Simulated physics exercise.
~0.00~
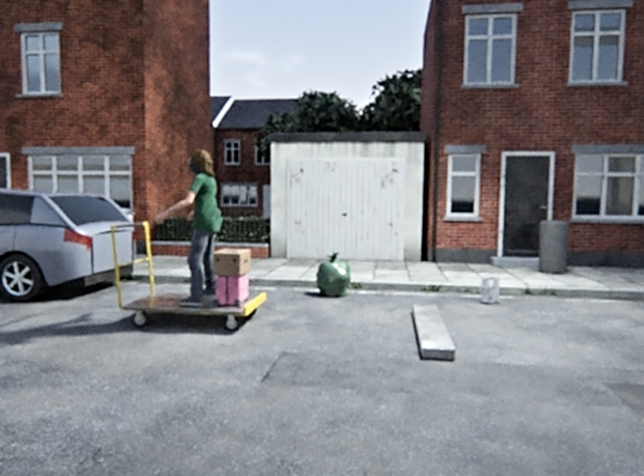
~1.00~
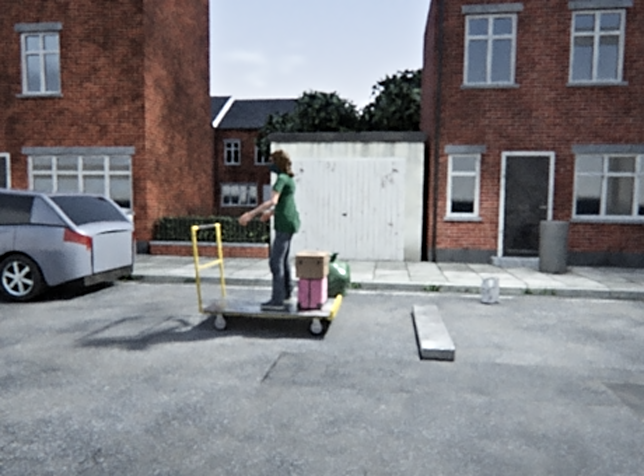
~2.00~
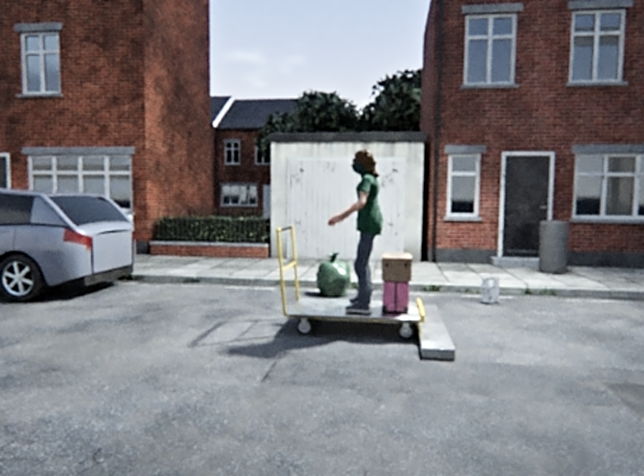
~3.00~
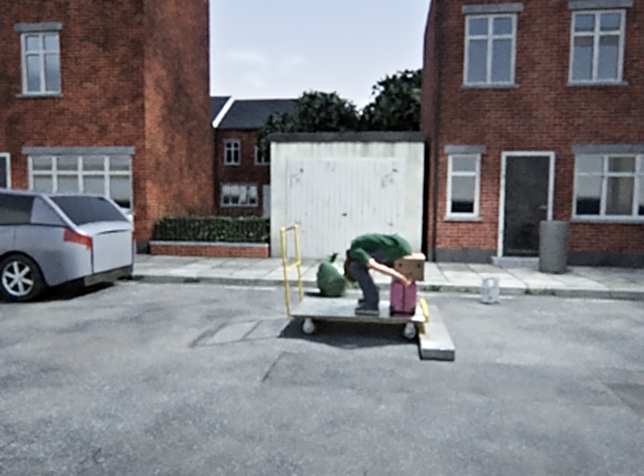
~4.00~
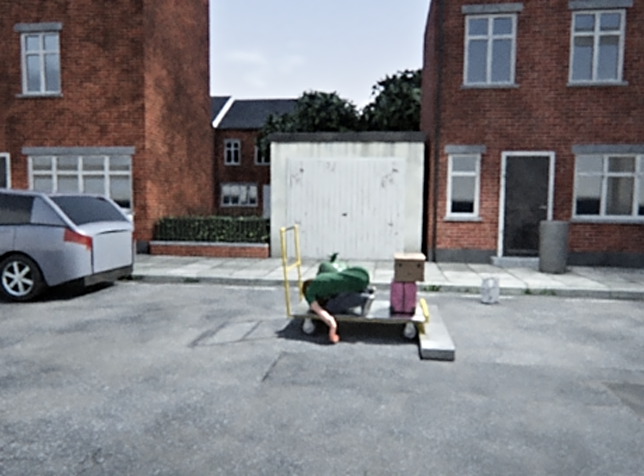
A flat cart rolls right, stops at a kerb, and its rider crumples beside two boxes.
